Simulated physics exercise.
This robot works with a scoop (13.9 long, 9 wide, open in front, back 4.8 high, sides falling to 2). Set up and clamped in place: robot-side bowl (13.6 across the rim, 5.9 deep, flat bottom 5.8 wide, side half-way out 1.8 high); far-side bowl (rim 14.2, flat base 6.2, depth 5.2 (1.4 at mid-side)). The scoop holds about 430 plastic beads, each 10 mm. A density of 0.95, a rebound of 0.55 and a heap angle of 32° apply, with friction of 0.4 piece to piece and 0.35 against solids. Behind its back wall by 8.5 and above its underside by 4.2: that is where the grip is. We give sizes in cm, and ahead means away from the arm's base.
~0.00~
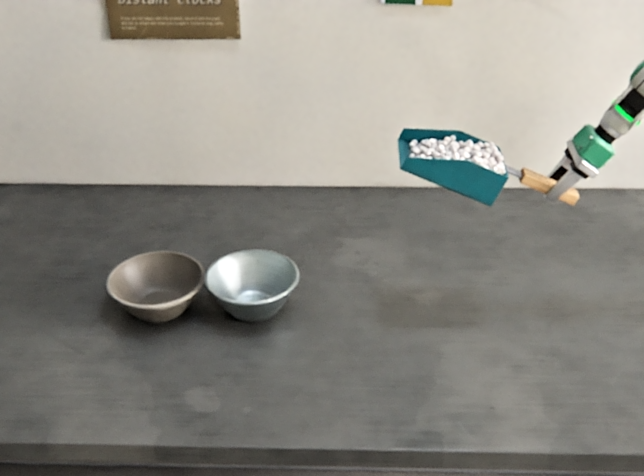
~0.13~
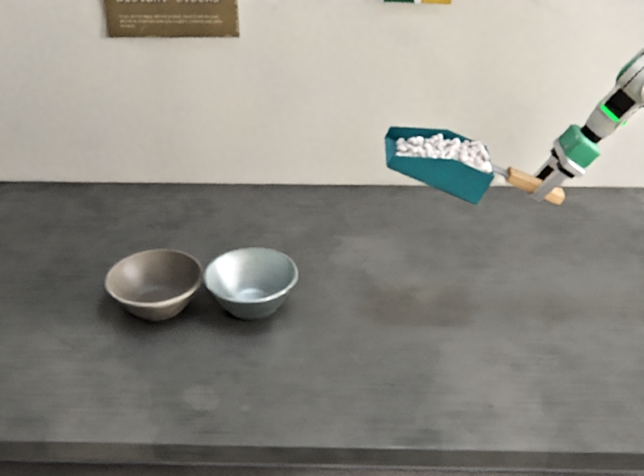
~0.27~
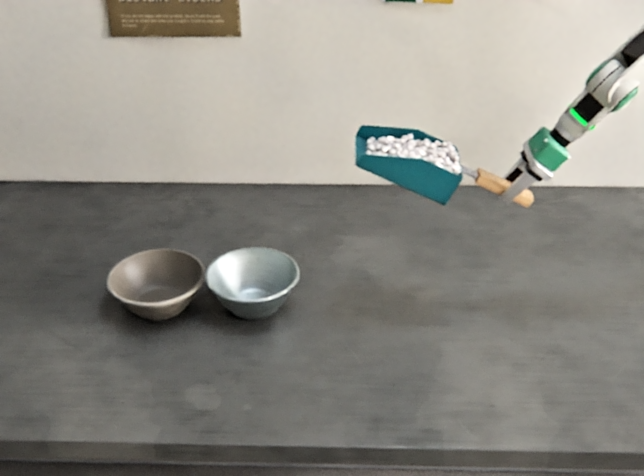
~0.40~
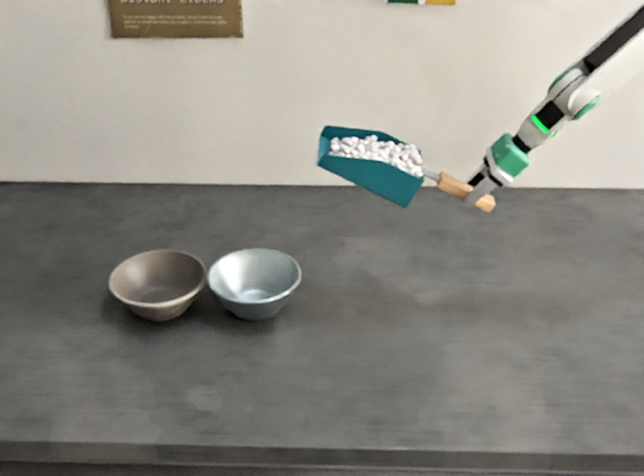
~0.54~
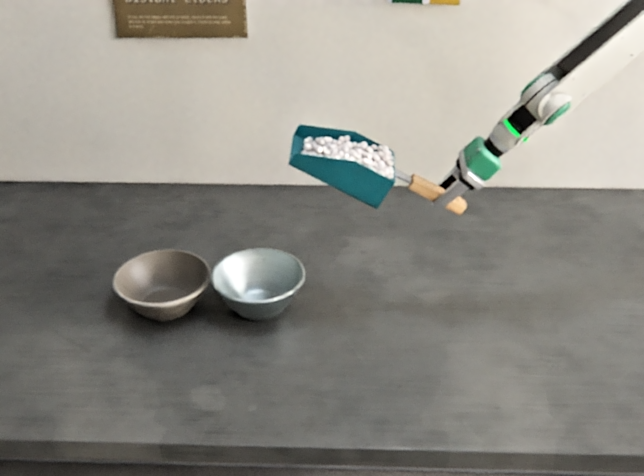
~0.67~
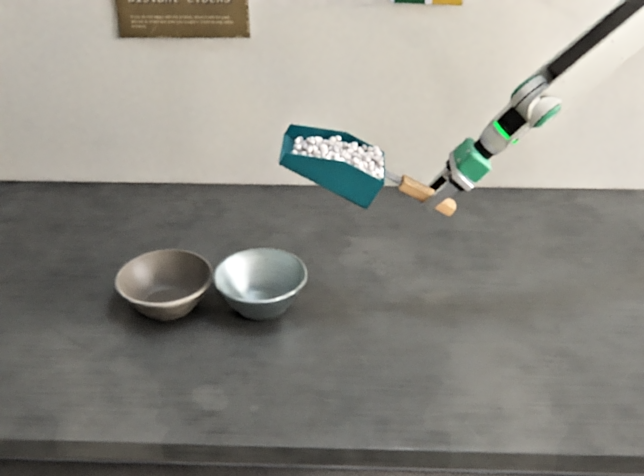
Above a dark grey counter with two bowls, a robot arm carries a teal scoop of white beads leftward, tilting it slightly backward.
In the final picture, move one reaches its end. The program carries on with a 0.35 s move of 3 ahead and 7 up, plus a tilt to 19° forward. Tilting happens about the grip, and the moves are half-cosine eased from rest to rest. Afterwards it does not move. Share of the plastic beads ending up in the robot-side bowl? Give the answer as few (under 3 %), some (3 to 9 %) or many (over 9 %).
Many, over 9 %.
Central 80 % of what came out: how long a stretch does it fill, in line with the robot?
Length: Close to 6 cm.
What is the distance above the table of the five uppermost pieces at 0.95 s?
24 cm or thereabouts.
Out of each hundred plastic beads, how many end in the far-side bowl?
Estimate: Near 0 %.
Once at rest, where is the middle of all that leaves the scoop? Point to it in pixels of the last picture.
Roughly at pixel (253, 288).
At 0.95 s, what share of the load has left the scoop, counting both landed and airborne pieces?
About 0 per cent.
After 0.81 s, tilted 13° backward, highest piece 26 above the table; 426 on the scoop.
After 0.95 s, tilted 14° forward, highest piece 25 above the table; 426 on the scoop.
After 1.22 s, tilted 19° forward, highest piece 23 above the table; 319 on the scoop, 55 in the robot-side bowl, 52 in flight or on a rim.
After 2.27 s, tilted 19° forward, highest piece 7 above the table; 421 in the robot-side bowl, 3 on the table or floor, 2 in the far-side bowl.
In the end, 421 in the robot-side bowl, 3 on the table or floor, 2 in the far-side bowl. That is 99 % in the robot-side bowl.
